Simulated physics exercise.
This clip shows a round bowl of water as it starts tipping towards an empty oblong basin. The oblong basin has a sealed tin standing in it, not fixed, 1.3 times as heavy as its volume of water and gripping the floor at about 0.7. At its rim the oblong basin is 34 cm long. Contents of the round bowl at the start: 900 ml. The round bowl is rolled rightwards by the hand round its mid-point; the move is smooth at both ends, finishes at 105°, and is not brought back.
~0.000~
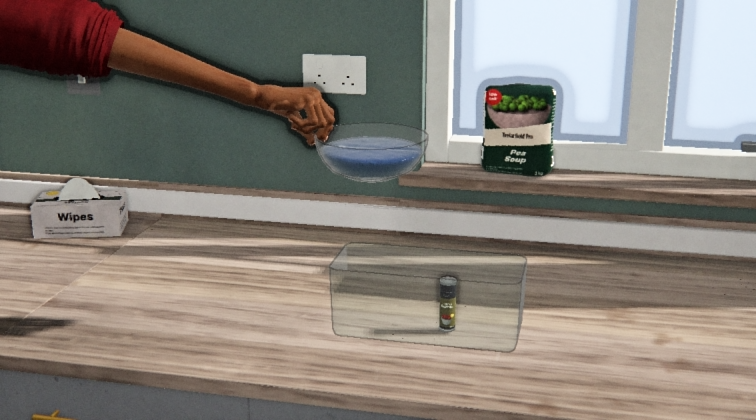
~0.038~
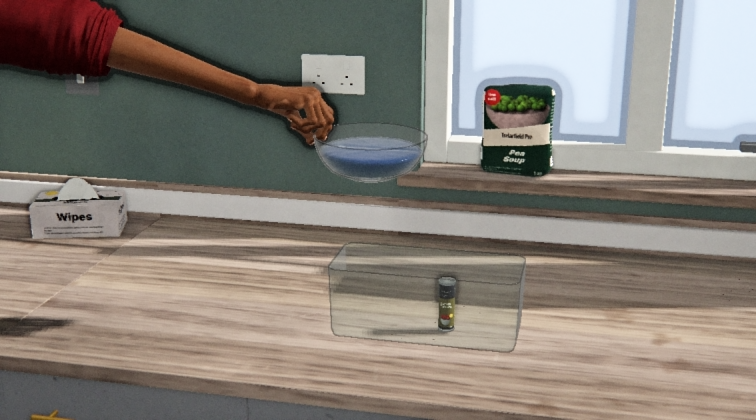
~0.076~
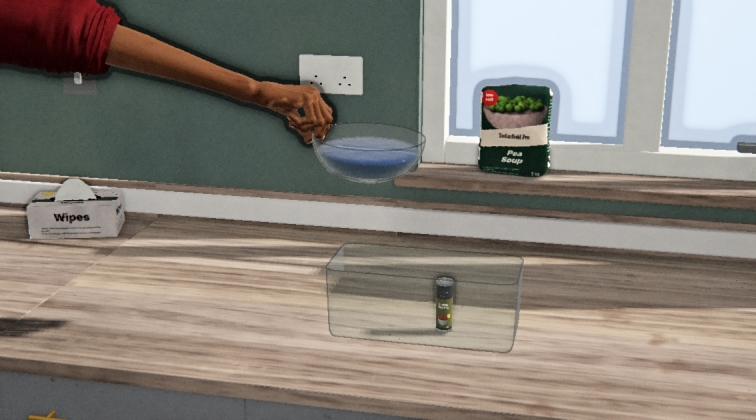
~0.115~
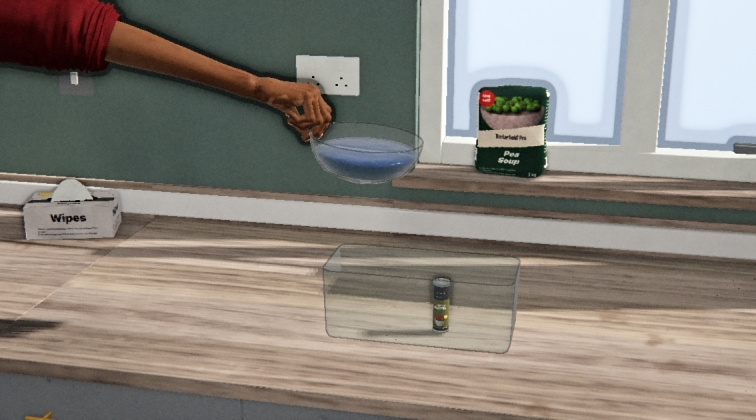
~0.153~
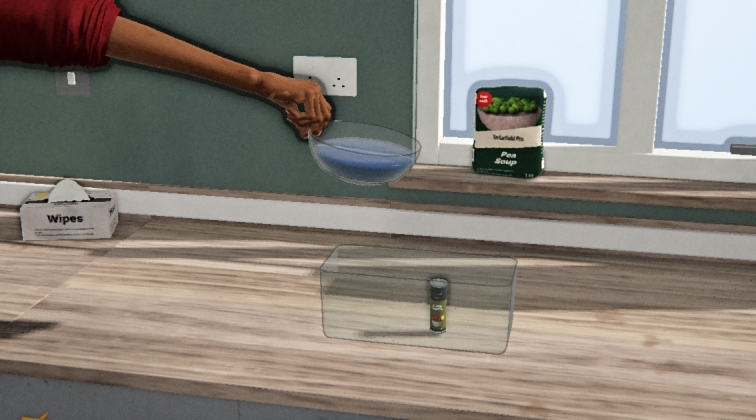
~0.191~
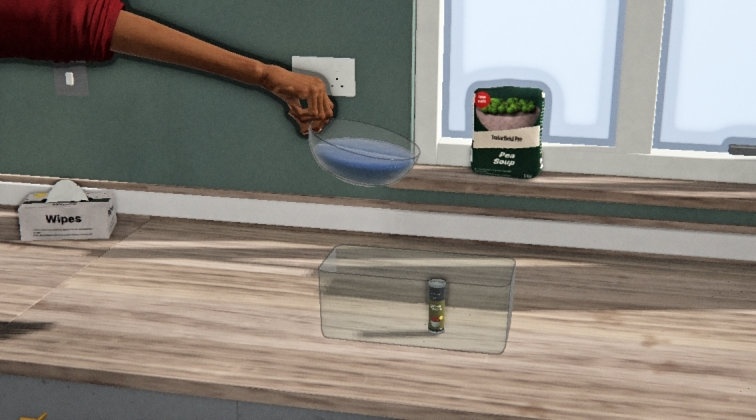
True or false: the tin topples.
False.
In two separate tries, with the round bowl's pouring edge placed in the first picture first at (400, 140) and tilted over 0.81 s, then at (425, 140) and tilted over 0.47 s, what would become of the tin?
In the first try it comes down; in the second it remains standing.
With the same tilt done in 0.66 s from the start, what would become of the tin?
Result: Tin still standing.
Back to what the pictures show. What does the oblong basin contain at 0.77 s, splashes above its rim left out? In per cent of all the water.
Some 86 percent of the total.
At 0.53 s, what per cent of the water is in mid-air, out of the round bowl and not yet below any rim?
Around 64 percent.
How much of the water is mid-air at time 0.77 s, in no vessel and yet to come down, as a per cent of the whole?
Something like 10 per cent of the total.
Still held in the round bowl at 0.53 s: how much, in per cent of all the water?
Roughly 24 per cent.
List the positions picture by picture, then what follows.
It leans 0°; its right rim is at (427, 139); the water meets the walls at (322, 146) and (424, 151); the oblong basin's rim runs from (338, 256) to (524, 271); the tin's top is at (448, 283), in the first picture.
It leans 1°; its right rim is at (426, 140); the water meets the walls at (322, 145) and (422, 151), in the second picture.
It leans 2°; its right rim is at (424, 142); the water meets the walls at (320, 145) and (420, 153), in the third picture.
It leans 5°; its right rim is at (422, 146); the water meets the walls at (317, 144) and (418, 155), in the fourth picture.
It leans 9°; its right rim is at (420, 150); the water meets the walls at (315, 144) and (416, 157), in the fifth picture.
It leans 14°; its right rim is at (419, 155); the water meets the walls at (316, 143) and (416, 159), in the sixth picture.
By 0.53 s the tilt is 76° and 25 per cent is still to pour; the tin stands where it began.
By 0.77 s the tilt is 104° and 0 per cent is still to pour; the tin stands where it began.
By 1.03 s the tilt is 105° and 0 per cent is still to pour; the tin stands where it began.
By 1.31 s the tilt is 105° and 0 per cent is still to pour; the tin stands where it began.
At rest the tin stands where it began.
